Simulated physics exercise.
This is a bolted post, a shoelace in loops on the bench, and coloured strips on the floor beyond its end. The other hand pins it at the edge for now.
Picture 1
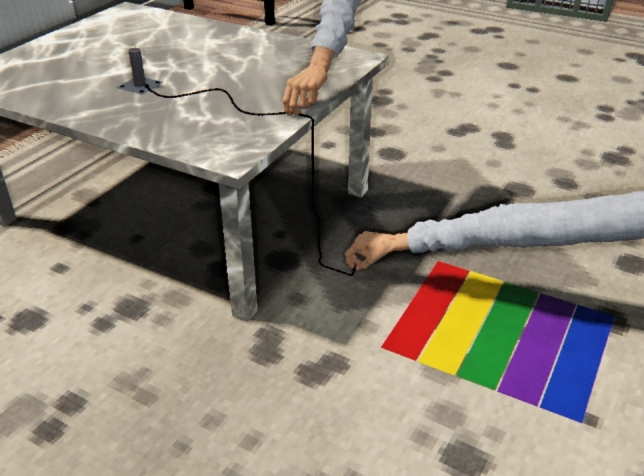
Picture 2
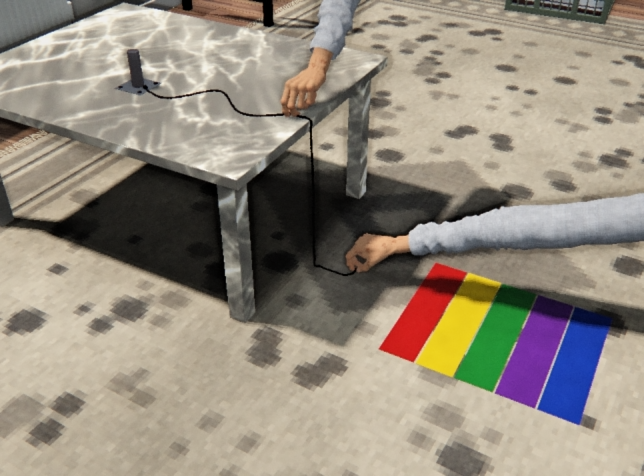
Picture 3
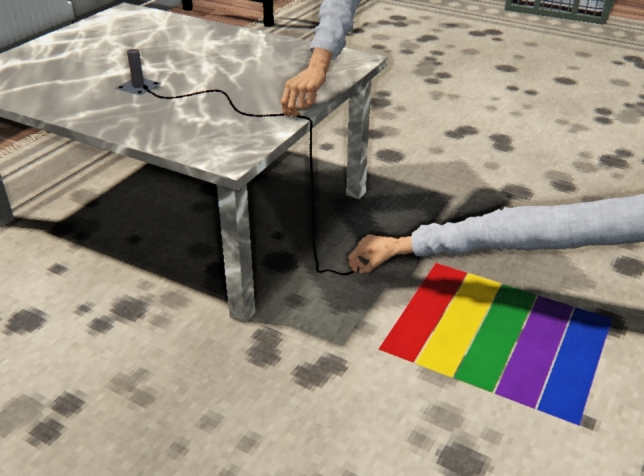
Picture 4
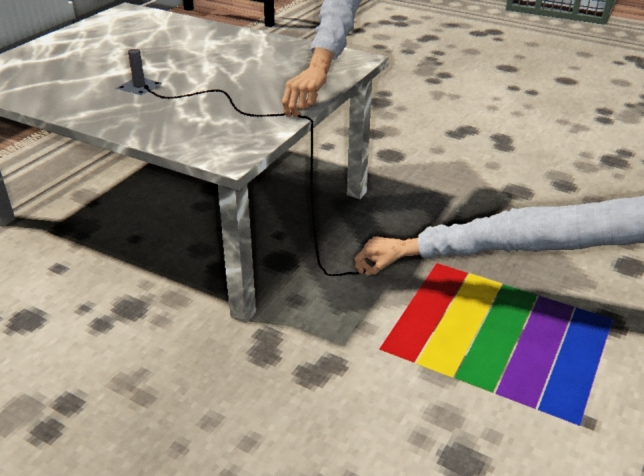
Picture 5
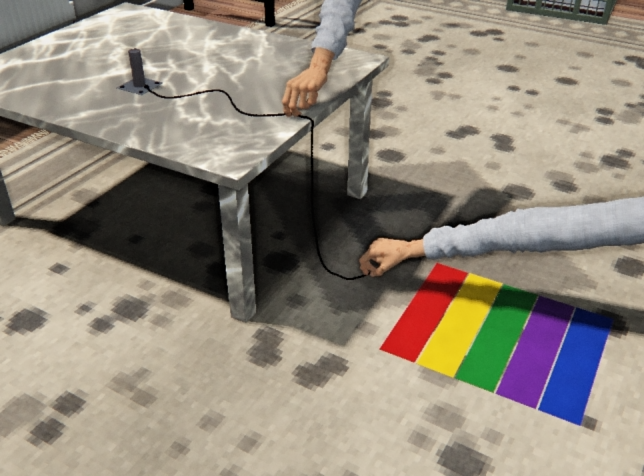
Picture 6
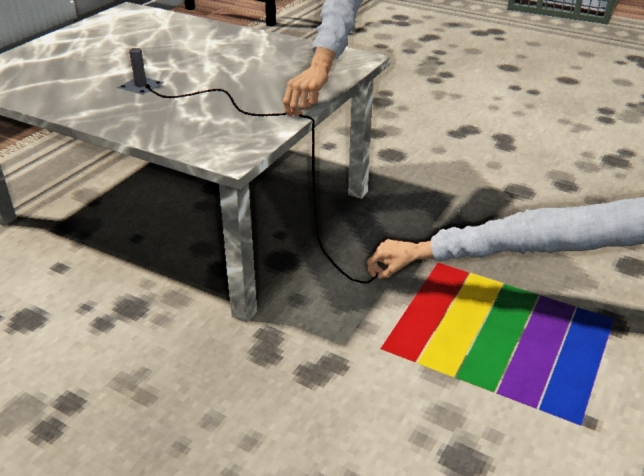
A hand near the floor drew the end of a dark cord slightly to the right, toward the coloured strips, while another hand pinned the cord at the edge of the grey table.
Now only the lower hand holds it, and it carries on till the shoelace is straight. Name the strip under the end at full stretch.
Over green.
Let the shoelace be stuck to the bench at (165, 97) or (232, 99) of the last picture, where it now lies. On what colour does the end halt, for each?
It would be green; yellow.
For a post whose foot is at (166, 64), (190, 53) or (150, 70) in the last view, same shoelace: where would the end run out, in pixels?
About (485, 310), (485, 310) and (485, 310).
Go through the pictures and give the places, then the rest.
In the first frame, end (355, 266); red (409, 336); yellow (446, 350); green (485, 364); purple (525, 379); blue (568, 394).
In the second frame, end (356, 269); shoelace through (161, 97) (225, 94) (265, 116) (311, 145) (314, 204) (315, 260).
In the third frame, end (358, 270).
In the fourth frame, end (365, 271); shoelace through (162, 97) (226, 94) (266, 116) (312, 145) (312, 203) (319, 261).
In the fifth frame, end (370, 273).
In the sixth frame, end (377, 275); shoelace through (163, 97) (228, 94) (267, 115) (313, 145) (315, 203) (330, 259).
Soon after, end near (435, 294); over red.
Then, end near (479, 309); over yellow.
At full stretch, end near (505, 318); over green. The end stops over the green strip.
